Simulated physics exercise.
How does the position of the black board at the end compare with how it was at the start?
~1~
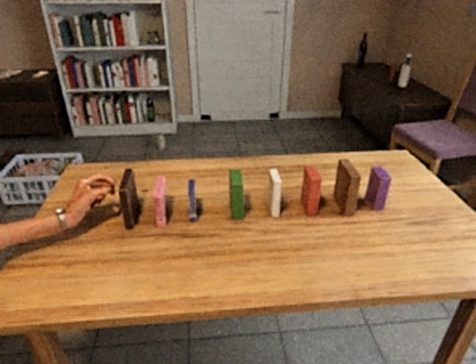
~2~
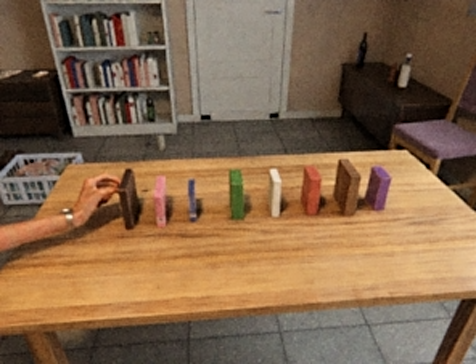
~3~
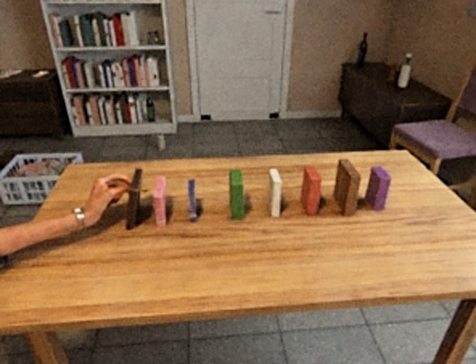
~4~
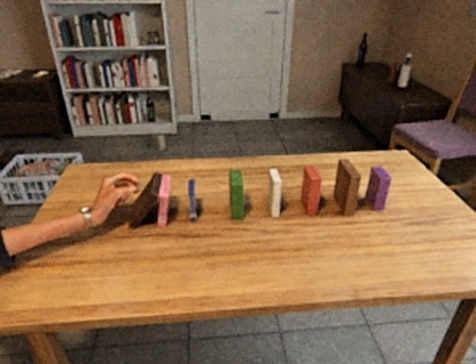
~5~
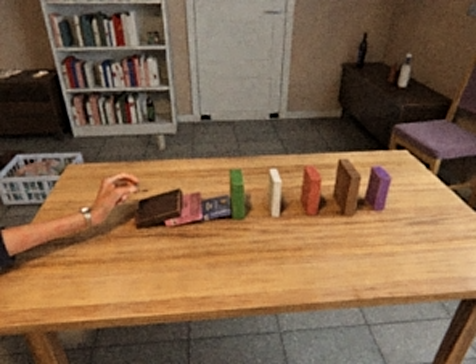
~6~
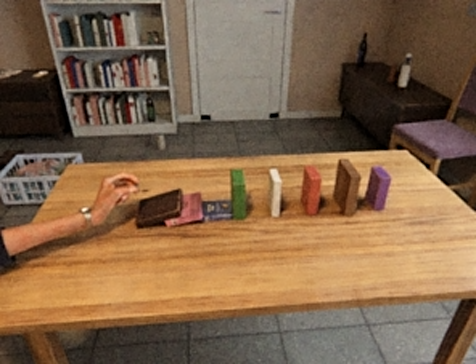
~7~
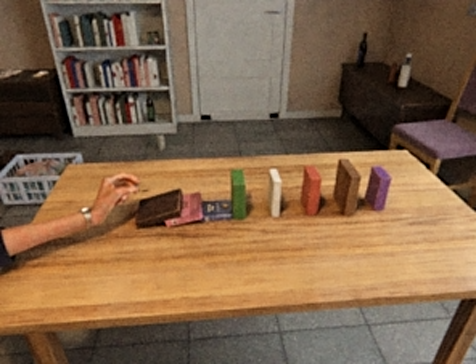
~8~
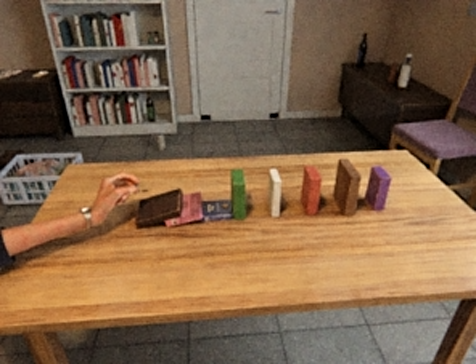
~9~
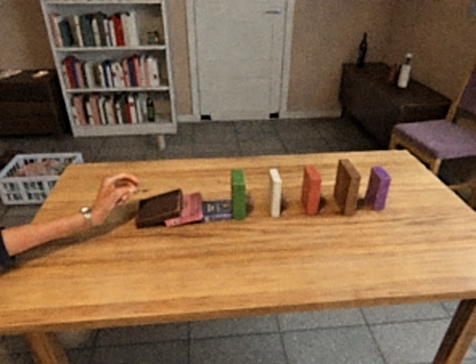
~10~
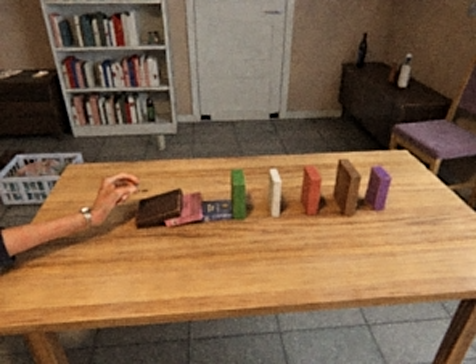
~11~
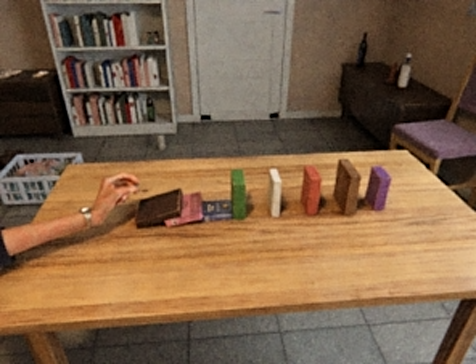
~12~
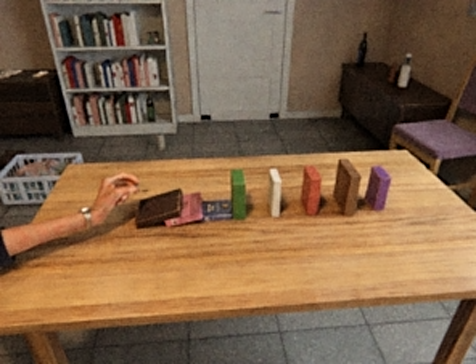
The black board stood upright at the left end of the row at the start, but by the end it was lying on its side on the table.
